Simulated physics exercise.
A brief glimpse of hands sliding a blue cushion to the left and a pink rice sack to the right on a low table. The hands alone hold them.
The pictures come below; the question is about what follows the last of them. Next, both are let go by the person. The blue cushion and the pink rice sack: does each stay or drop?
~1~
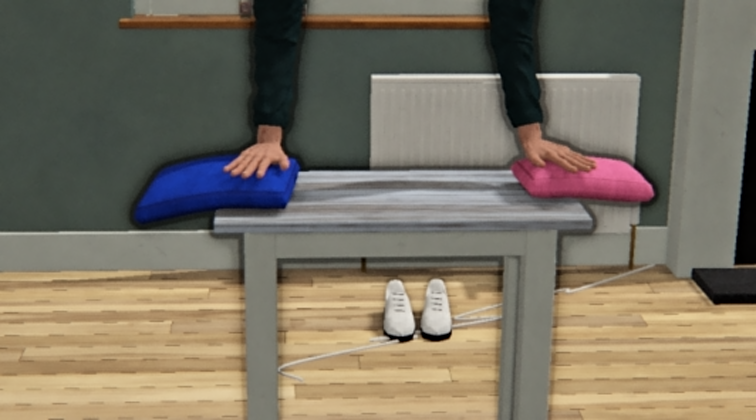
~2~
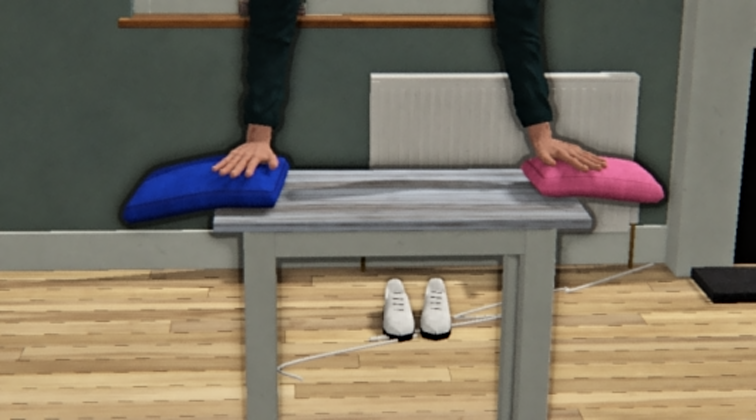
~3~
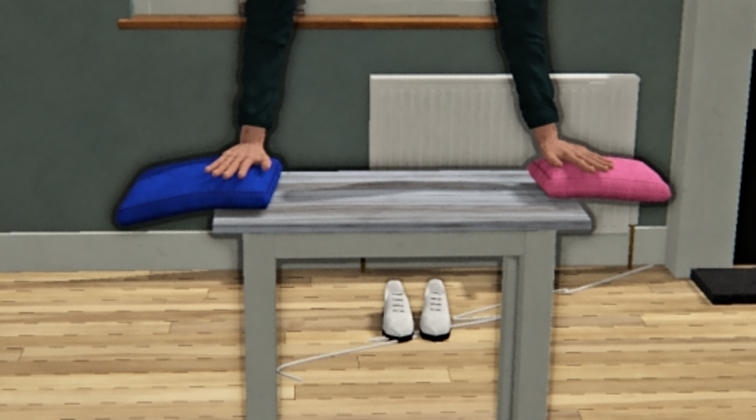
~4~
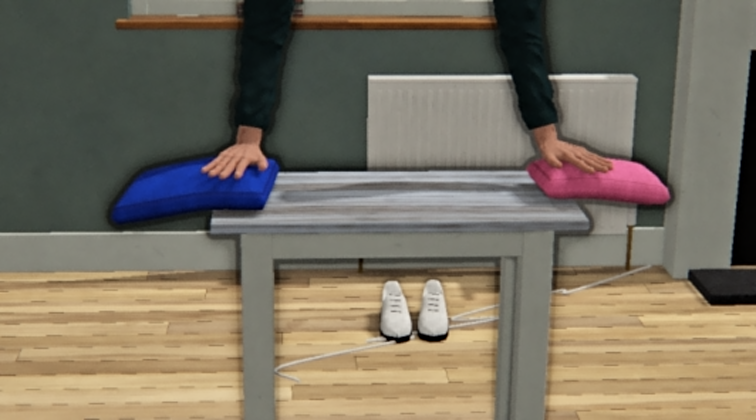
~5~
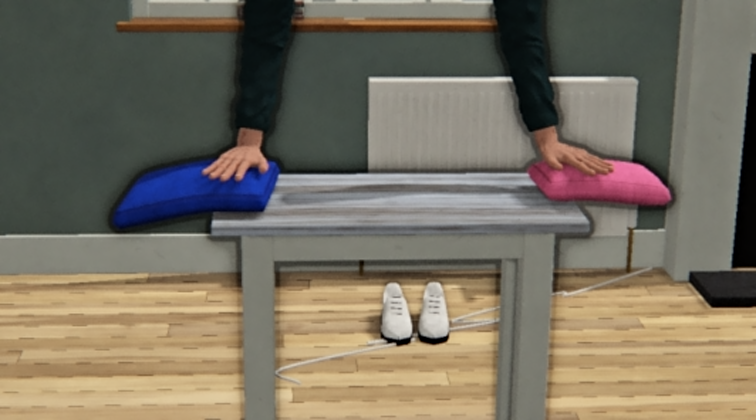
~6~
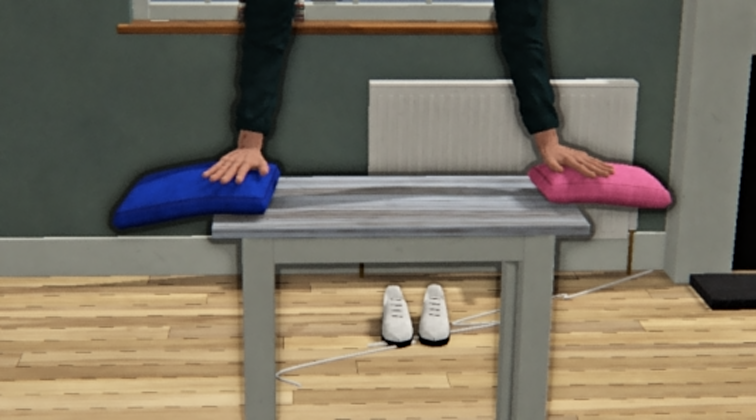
Blue cushion: Drops; pink rice sack: Drops.
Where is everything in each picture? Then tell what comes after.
Cushion tip (146, 207); rice sack tip (643, 189), in the first picture.
Cushion tip (134, 207); rice sack tip (653, 190), in the second picture.
Cushion tip (127, 209); rice sack tip (660, 189), in the third picture.
Cushion tip (123, 208); rice sack tip (658, 192), in the fourth picture.
Cushion tip (124, 212); rice sack tip (660, 192), in the fifth picture.
Cushion tip (124, 213), well over half past the edge; rice sack tip (660, 196), well over half past the edge, in the sixth picture.
Then, 0.24 s on from there, cushion tipping outwards near (198, 207); rice sack falling near (605, 221).
Then, 0.46 s on from there, cushion falling near (188, 294); rice sack falling near (606, 387).
Then, 0.70 s on from there, cushion on the floor; rice sack on the floor.
In the end, cushion on the floor; rice sack on the floor. The blue cushion goes down and the pink rice sack slumps off the end.
